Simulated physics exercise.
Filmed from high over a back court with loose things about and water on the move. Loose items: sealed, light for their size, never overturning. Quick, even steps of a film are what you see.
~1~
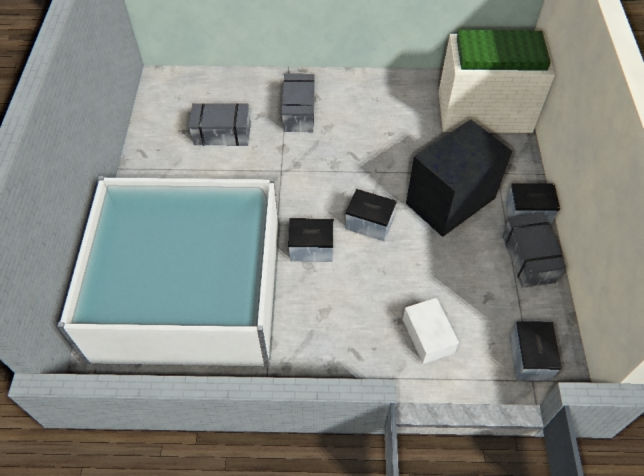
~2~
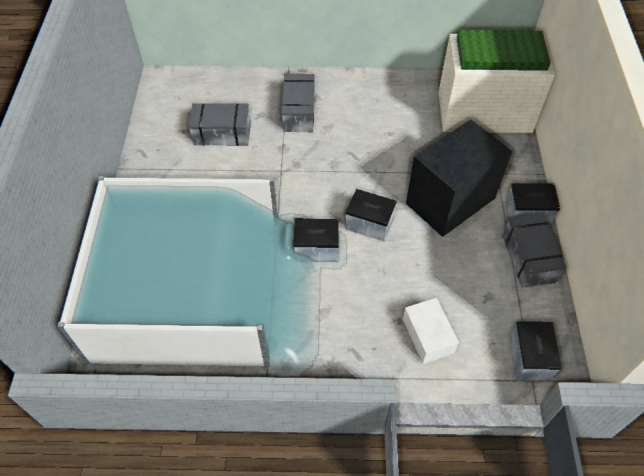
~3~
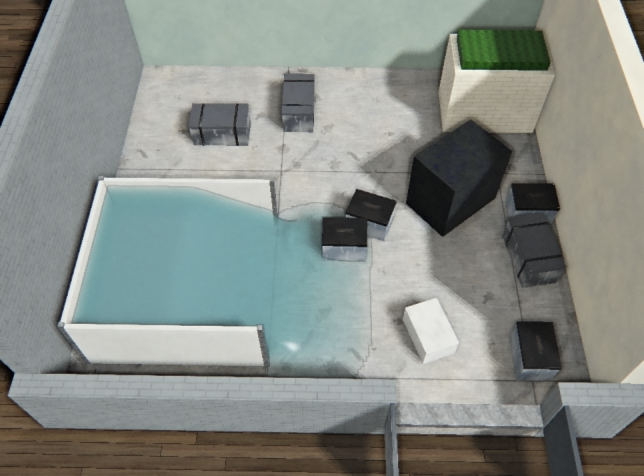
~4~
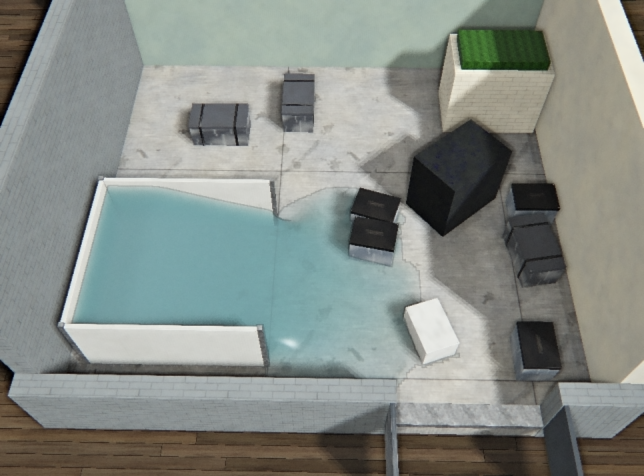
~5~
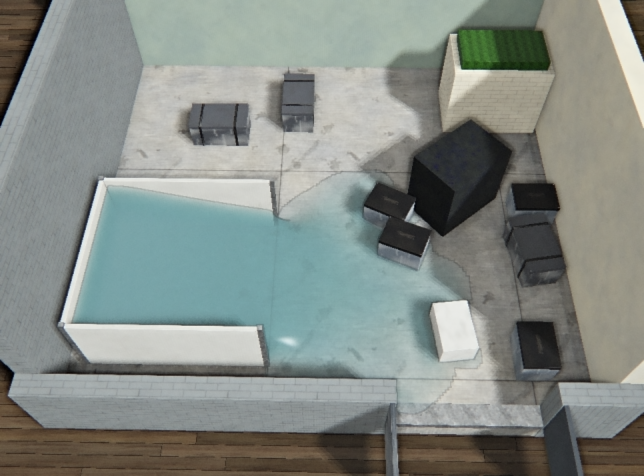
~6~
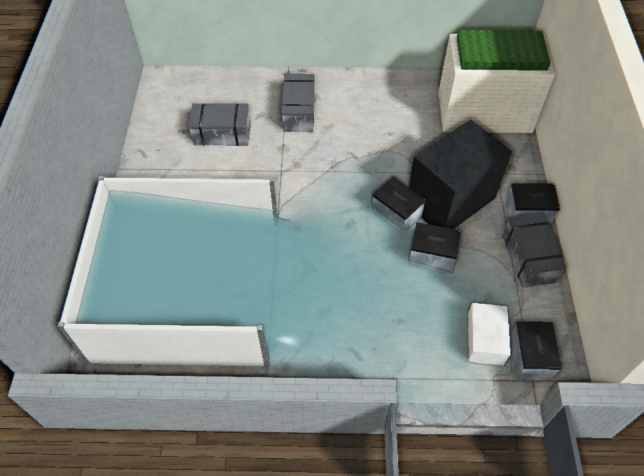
A walled back court with a pale stone floor is seen from high above by a still camera. A white-sided pool of blue water stands at left, with dark boxes scattered about, a white crate at lower right, a large black block and a grass-topped planter beyond. The pool's right side opens and water spreads rightward, pushing a dark chest against its neighbour, then shifting both and the white crate rightward.
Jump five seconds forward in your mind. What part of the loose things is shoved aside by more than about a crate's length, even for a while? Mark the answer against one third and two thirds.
Two thirds or more of them.
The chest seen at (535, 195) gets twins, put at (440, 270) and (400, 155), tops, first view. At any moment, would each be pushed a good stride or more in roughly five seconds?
Going one by one, I'd say gets shoved clear for the first and gets shoved clear for the second.
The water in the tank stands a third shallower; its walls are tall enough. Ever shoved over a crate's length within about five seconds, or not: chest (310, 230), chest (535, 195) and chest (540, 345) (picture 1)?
First one cleared the mark, second one cleared the mark, third one cleared the mark.
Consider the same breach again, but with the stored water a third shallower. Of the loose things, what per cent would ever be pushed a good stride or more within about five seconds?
By my count, 80 %.
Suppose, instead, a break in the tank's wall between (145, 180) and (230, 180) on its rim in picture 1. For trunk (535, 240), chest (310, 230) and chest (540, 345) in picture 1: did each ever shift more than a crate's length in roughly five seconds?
Well, in order they come out as under that mark, under that mark and under that mark.
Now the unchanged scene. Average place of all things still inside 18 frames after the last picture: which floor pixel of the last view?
(410, 185).
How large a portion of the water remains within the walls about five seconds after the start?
Roughly 76 in a hundred.
A moment on, 2 of 8 are well off their spots; 3 afloat.
Next, 4 of 8 are well off their spots; 4 afloat.
Later, 6 of 8 are well off their spots; 6 afloat.
In the end, 7 of 8 are well off their spots, and 7 have been at some point; 4 afloat.
